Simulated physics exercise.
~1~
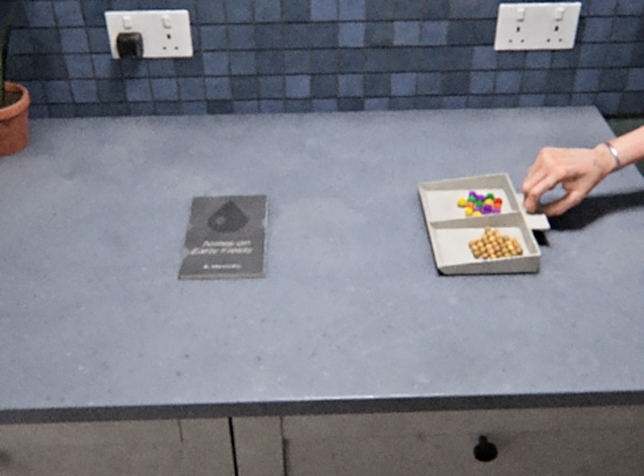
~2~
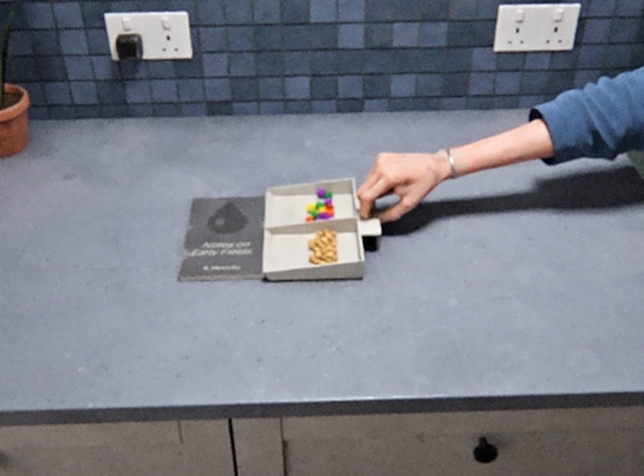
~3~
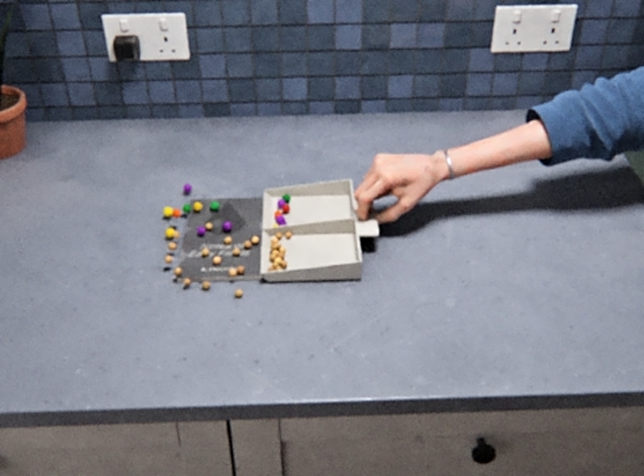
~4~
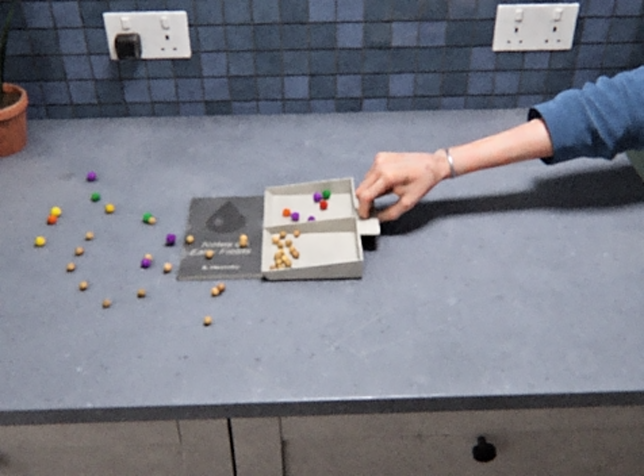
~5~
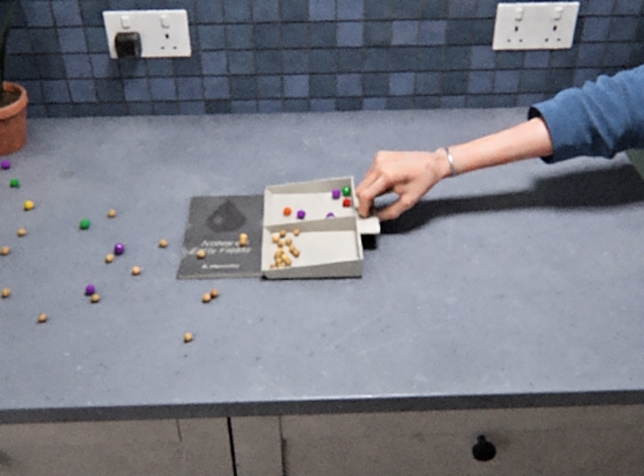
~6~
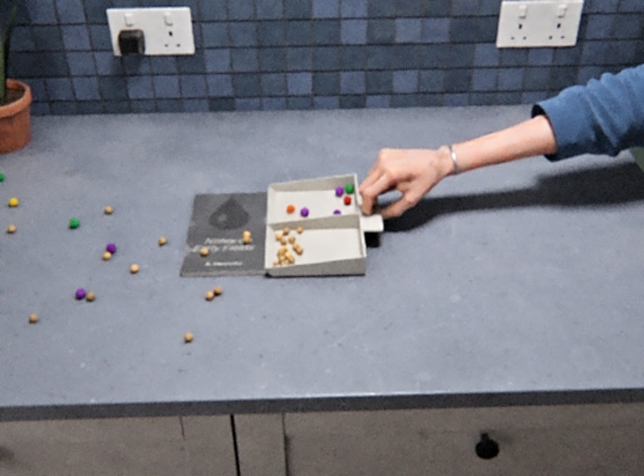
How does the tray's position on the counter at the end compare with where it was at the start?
The tray starts on the right side of the counter, well apart from the thin book. At the end it is farther left, near the middle of the counter and up against the book.
